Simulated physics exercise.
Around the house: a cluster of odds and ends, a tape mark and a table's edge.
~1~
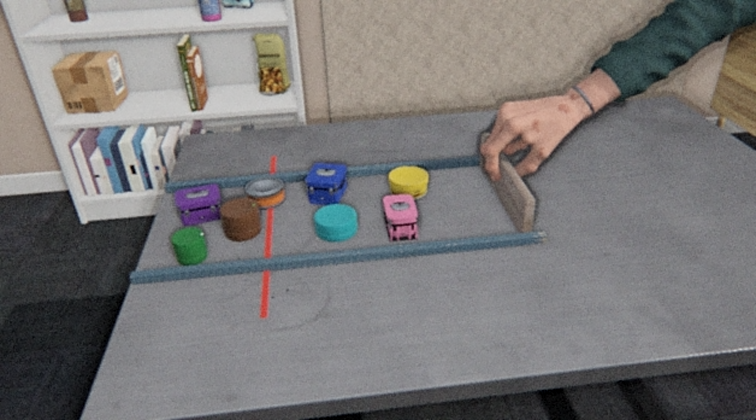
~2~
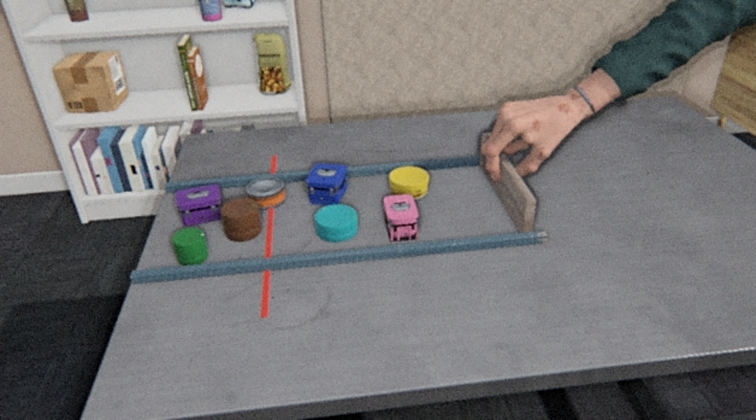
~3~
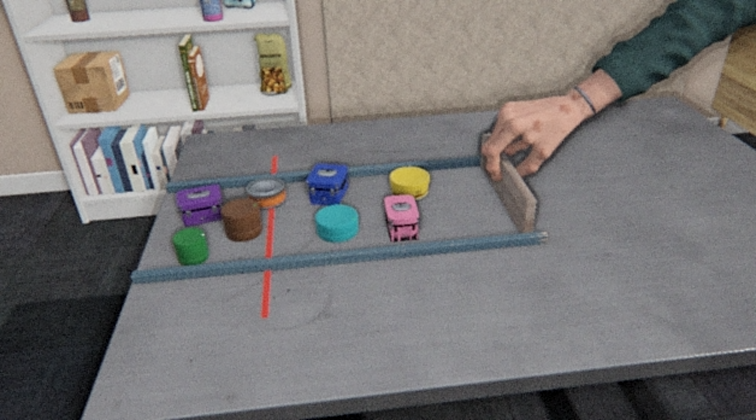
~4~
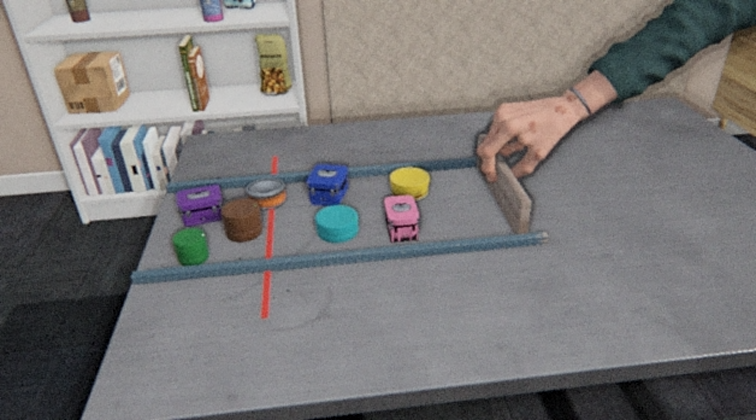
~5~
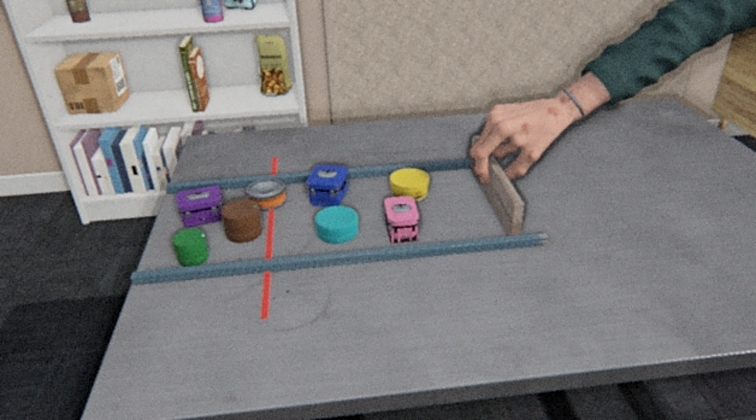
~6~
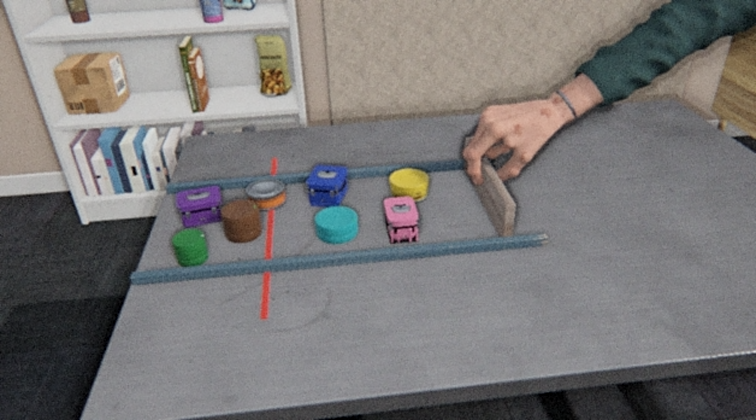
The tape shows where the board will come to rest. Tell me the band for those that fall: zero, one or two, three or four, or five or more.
Outcome: The number that fall off is zero.
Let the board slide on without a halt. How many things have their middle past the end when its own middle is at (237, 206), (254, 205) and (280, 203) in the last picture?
The counts: 2, 1 and 0.
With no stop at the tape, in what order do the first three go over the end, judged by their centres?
In order: The purple case, the orange tin, the brown lid.
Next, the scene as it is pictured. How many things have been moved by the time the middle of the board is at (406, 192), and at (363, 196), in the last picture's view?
By then 2, and 4.
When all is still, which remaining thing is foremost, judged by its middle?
That is the purple case.
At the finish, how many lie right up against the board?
That makes 2.
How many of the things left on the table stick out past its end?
The number is 1.
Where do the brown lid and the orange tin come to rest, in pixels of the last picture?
The brown lid at (187, 222), the orange tin at (185, 195).
A little later, none off yet; green lid at rest near (191, 248); purple case at rest near (201, 207); brown lid at rest near (242, 221).
When it is over, the number that fall off is zero.
